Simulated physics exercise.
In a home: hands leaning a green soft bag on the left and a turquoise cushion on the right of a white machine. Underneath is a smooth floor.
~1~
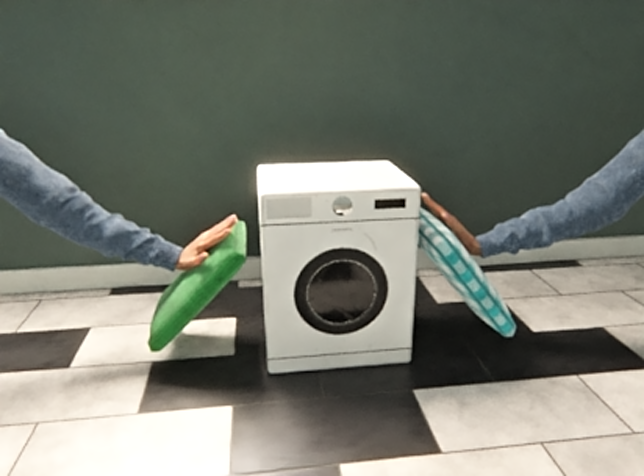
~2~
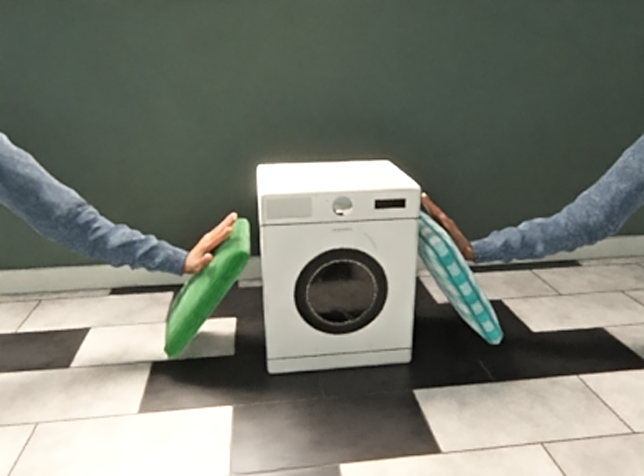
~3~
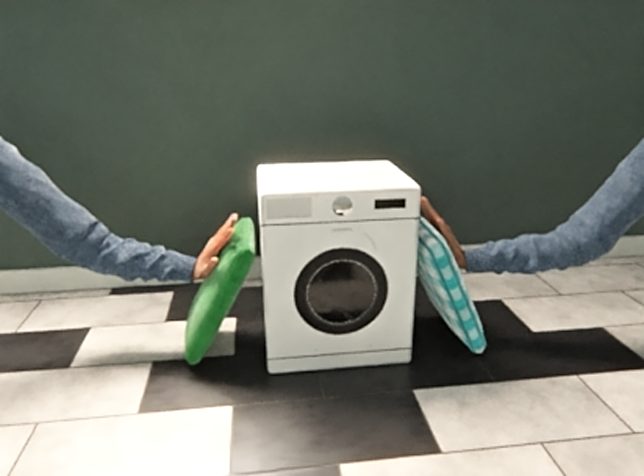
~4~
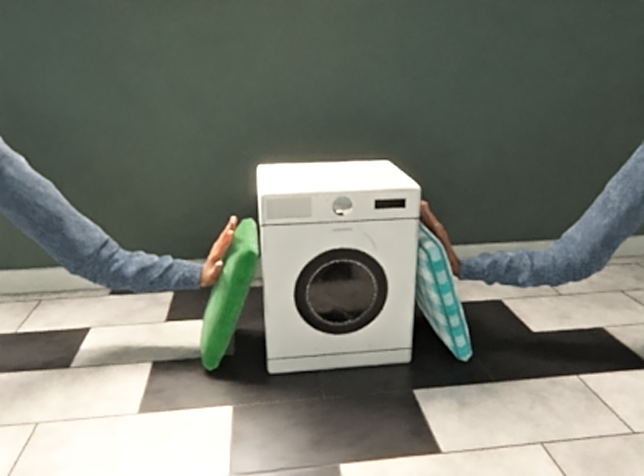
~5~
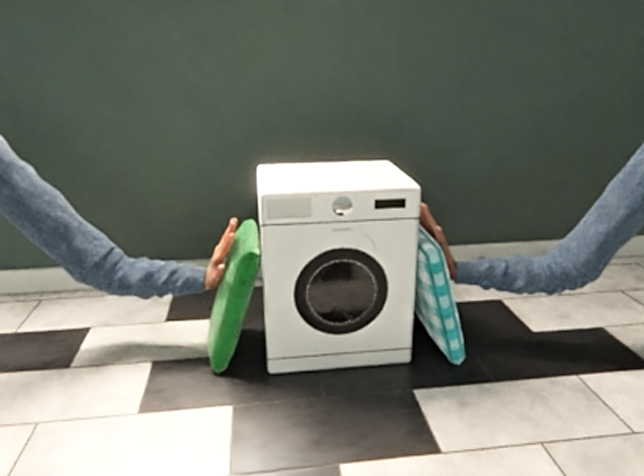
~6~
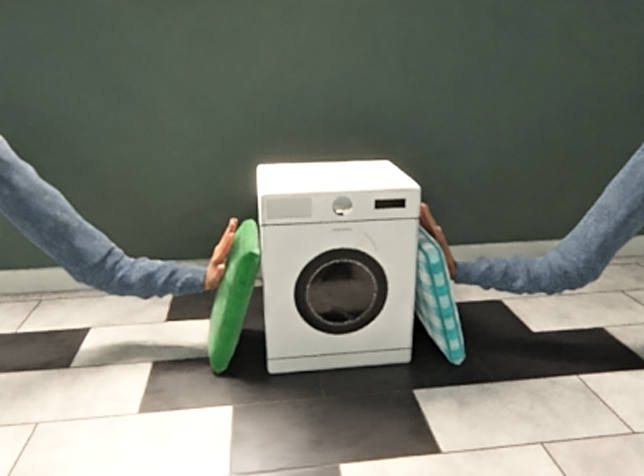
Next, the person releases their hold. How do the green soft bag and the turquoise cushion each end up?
They end up like this: The green soft bag propped up, the turquoise cushion propped up.
Then, 0.28 s past the final frame, soft bag still up near (236, 294); cushion still up near (424, 281).
When it is over, soft bag still up near (236, 294); cushion still up near (424, 281). The green soft bag remains propped up and the turquoise cushion keeps leaning.
